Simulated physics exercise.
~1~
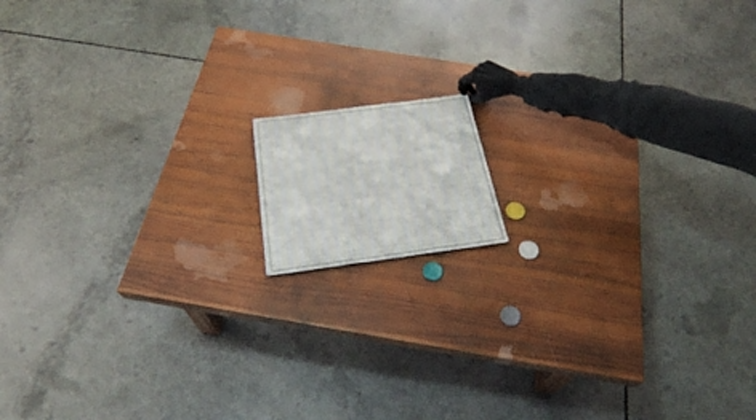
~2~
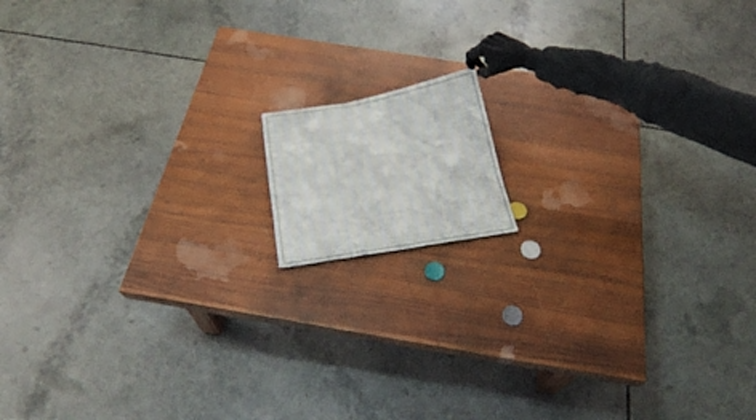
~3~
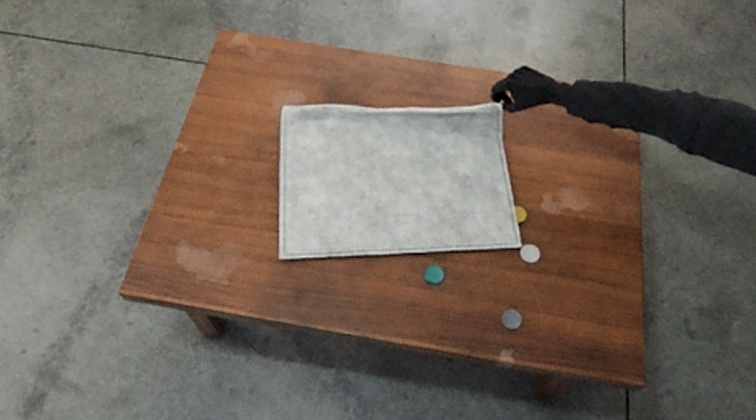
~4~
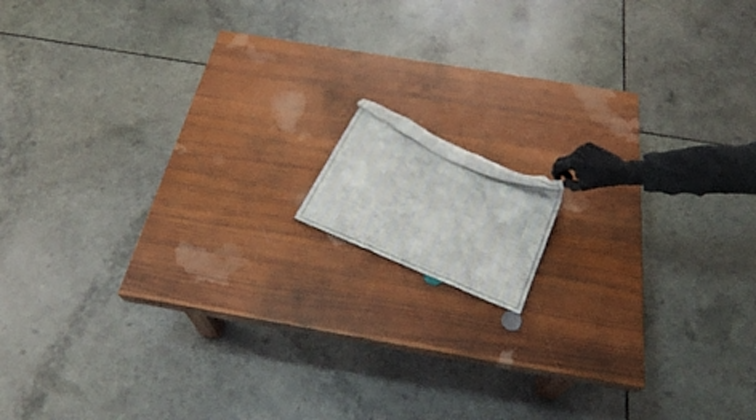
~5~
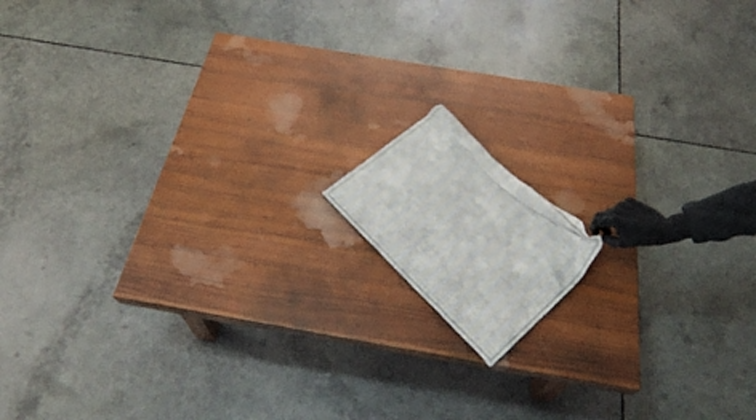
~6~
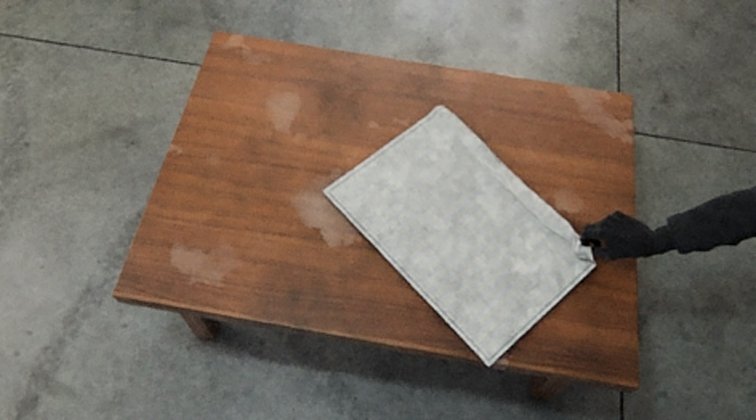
The clip opens on a pale grey hand towel lying flat on a wooden workbench, with a yellow badge, a white cap, a teal token and a grey button to its right and below. A black-gloved hand pinches the towel's upper right corner and lifts it slightly. The hand draws the corner right, and the towel slides along, partly covering the yellow badge. It then pulls farther right and downward, turning the towel over the badge and cap and most of the token. Finally the towel rests at a slant, hiding all four items, the hand still at its rumpled corner.
